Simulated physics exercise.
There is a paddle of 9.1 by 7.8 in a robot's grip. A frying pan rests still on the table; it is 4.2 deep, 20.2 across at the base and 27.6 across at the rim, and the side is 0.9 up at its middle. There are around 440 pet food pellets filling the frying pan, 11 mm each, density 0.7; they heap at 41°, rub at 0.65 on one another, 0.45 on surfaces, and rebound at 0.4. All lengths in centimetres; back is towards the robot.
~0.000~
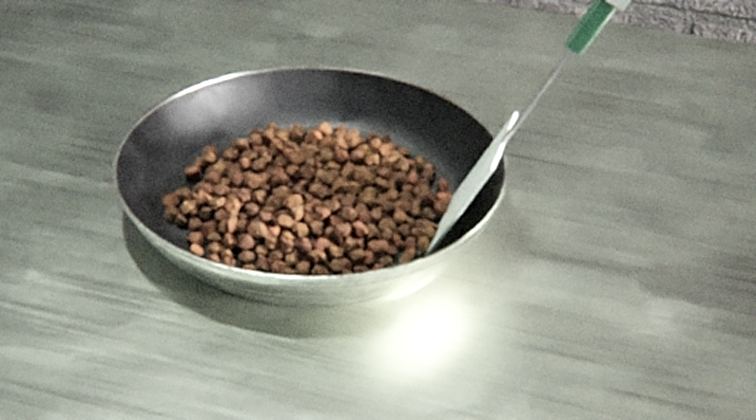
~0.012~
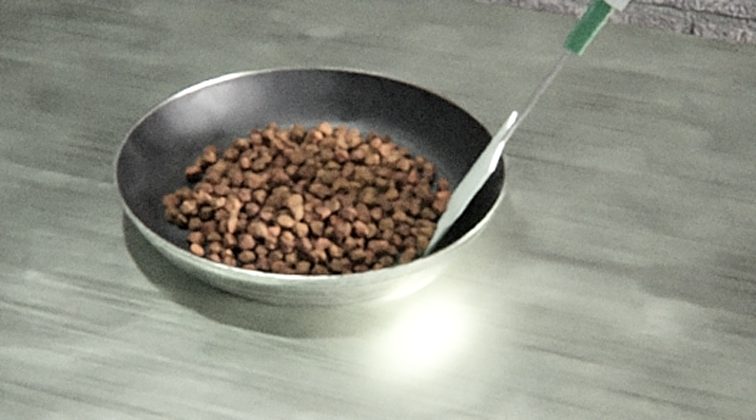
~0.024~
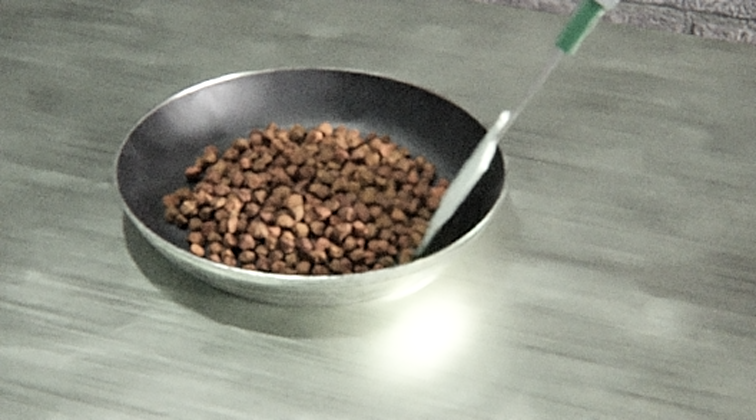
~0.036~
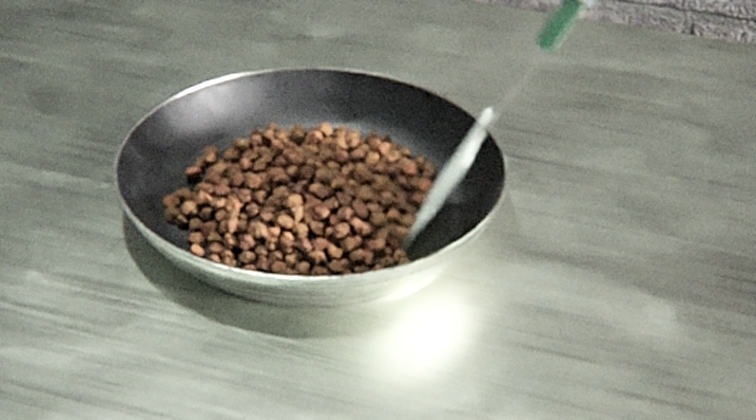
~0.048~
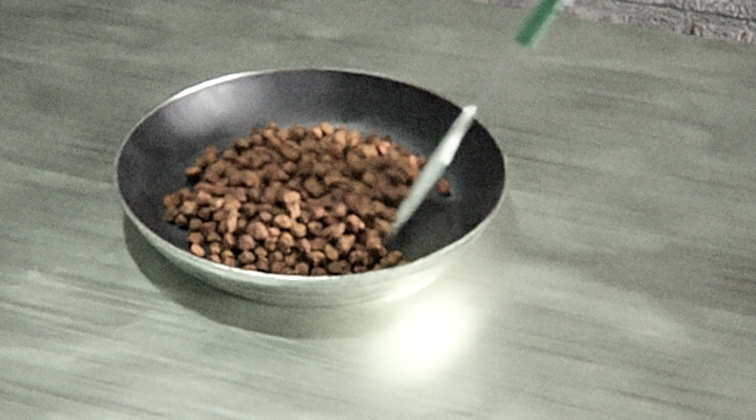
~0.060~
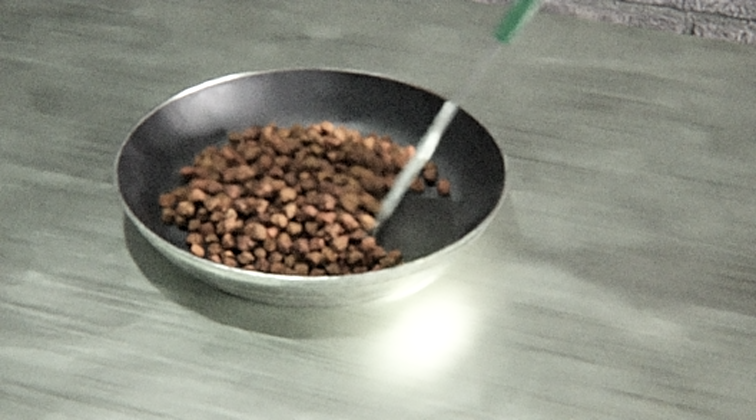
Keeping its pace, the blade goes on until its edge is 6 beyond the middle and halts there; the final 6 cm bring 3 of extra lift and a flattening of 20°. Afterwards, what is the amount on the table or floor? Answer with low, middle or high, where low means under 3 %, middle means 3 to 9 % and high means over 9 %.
Middle.
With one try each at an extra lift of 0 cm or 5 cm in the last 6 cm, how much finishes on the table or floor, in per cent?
0 and 10 per cent.
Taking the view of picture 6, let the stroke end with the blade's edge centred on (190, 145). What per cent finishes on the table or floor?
Something near 20 in a hundred.
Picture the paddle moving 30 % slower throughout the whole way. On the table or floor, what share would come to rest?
I'd reckon close to 0 per cent.
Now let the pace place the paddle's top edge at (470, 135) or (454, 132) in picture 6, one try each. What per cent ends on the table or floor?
Roughly 0 per cent, then roughly 0 per cent.
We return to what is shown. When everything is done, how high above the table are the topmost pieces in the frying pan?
About 5.5 centimetres.
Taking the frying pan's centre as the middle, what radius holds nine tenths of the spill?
I reckon it's some 35 centimetres.
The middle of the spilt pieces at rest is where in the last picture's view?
Near (10, 148) in the last picture.
After 0.09 s, sloping 64°, highest piece 8 above the table; 437 in the frying pan.
After 0.12 s, sloping 58°, highest piece 10 above the table; 436 in the frying pan, 1 on the blade or in flight.
After 0.33 s, sloping 44°, highest piece 6 above the table; 417 in the frying pan, 16 on the table or floor, 4 on the blade or in flight.
After 1.38 s, sloping 44°, highest piece 6 above the table; 417 in the frying pan, 20 on the table or floor.
In the end, 417 in the frying pan, 20 on the table or floor. That is 5 % on the table or floor.
